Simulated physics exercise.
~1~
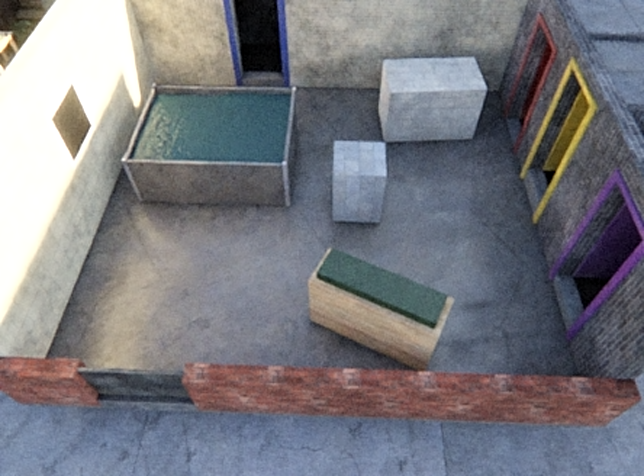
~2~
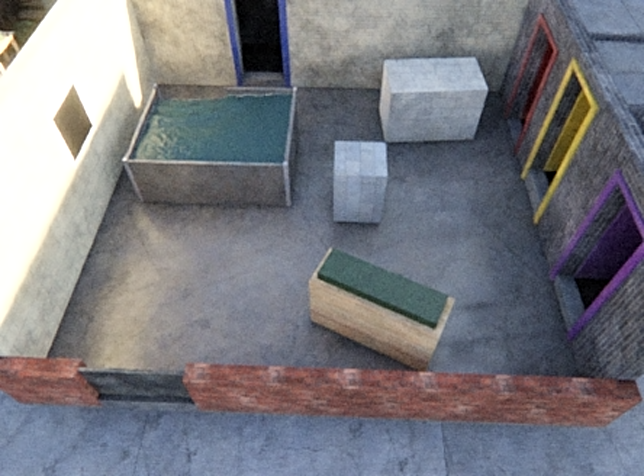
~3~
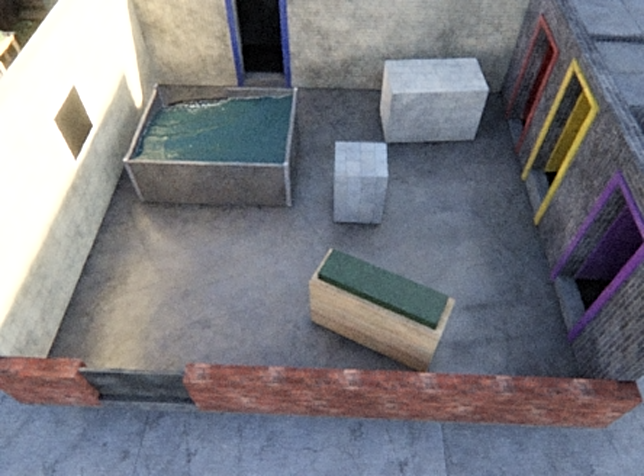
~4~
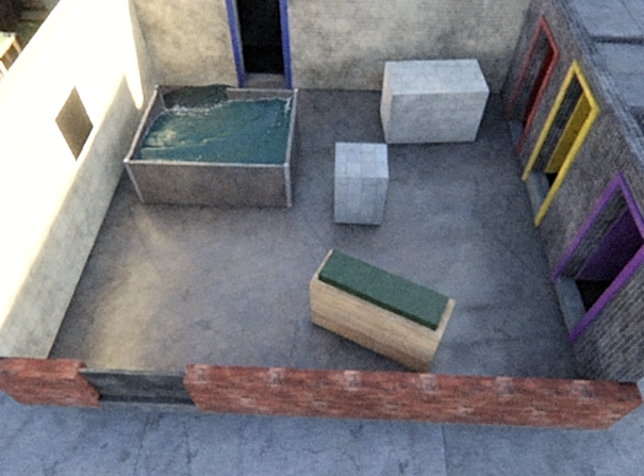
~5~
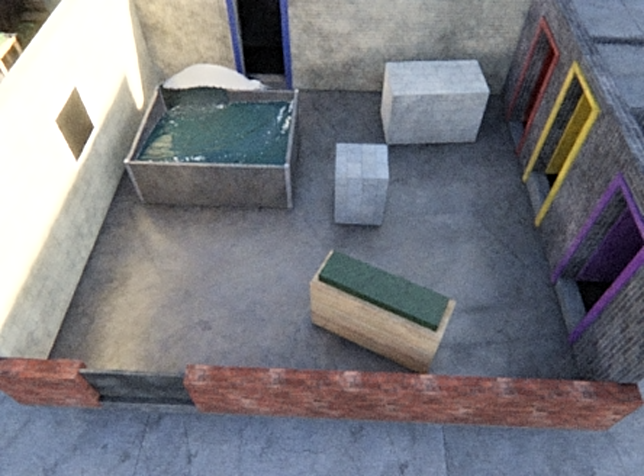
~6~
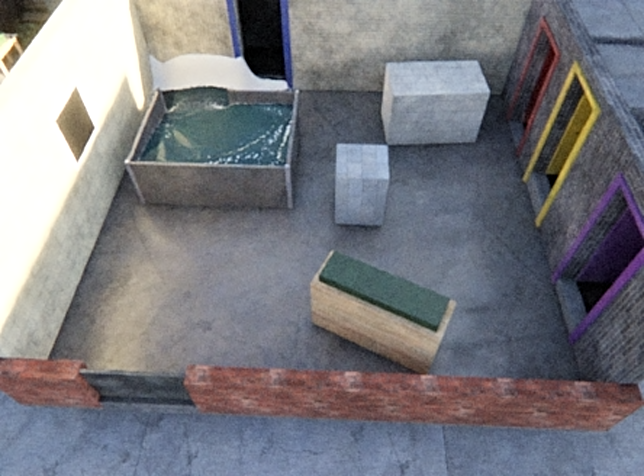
A walled courtyard with blocks and coloured doorways stayed still while the green water in its tank rippled, dipped at the back and grew choppy, then a pale, curved patch appeared behind it and widened.
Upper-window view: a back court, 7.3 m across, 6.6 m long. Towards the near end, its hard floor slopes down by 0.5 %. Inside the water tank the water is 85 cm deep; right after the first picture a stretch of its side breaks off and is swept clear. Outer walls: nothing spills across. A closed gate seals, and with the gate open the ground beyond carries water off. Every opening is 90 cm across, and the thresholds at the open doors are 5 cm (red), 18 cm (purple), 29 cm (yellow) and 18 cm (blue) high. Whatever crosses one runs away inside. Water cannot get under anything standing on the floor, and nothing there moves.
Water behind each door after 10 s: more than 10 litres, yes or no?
Red door: Yes; purple door: No; yellow door: No; blue door: Yes.
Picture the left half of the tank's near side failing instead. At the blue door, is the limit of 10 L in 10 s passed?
Relative to that limit, blue ends up on the low side.
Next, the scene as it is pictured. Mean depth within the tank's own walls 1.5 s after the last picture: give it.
Around 45 cm on average.
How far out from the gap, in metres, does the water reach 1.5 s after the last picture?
That works out near 5.6 m.
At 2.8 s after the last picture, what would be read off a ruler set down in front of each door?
Measured in centimetres, the red door gives 7, the purple door 0, the yellow door 0 and the blue door 24.
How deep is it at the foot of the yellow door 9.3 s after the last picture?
3.5 cm.
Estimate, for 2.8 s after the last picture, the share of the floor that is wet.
Near 50 per cent is wet.
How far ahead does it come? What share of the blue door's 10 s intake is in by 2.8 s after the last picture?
Estimate: Around 80 per cent.
Then, 0.7 s after the last picture water covers 15 % of the floor and is deepest (76 cm) near (158, 89); red door not reached, purple door not reached, yellow door not reached, blue door 27 cm at the sill, 14 L in.
Then, 1.5 s after the last picture water covers 25 % of the floor and is deepest (56 cm) near (167, 89); red door not reached, purple door not reached, yellow door not reached, blue door 26 cm at the sill, 36 L in.
Then, 2.8 s after the last picture water covers 50 % of the floor and is deepest (38 cm) near (498, 97); red door 7 cm at the sill, 0 L in, purple door not reached, yellow door not reached, blue door 24 cm at the sill, 67 L in.
Then, 5.3 s after the last picture water covers 90 % of the floor and is deepest (28 cm) near (555, 403); red door 9 cm at the sill, 16 L in, purple door 8 cm at the sill, 0 L in, yellow door 3 cm at the sill, 0 L in, blue door 16 cm at the sill, 82 L in.
Then, 9.3 s after the last picture water covers 100 % of the floor and is deepest (17 cm) near (471, 400); red door 7 cm at the sill, 41 L in, purple door 16 cm at the sill, 1 L in, yellow door 4 cm at the sill, 0 L in, blue door 9 cm at the sill, 82 L in.
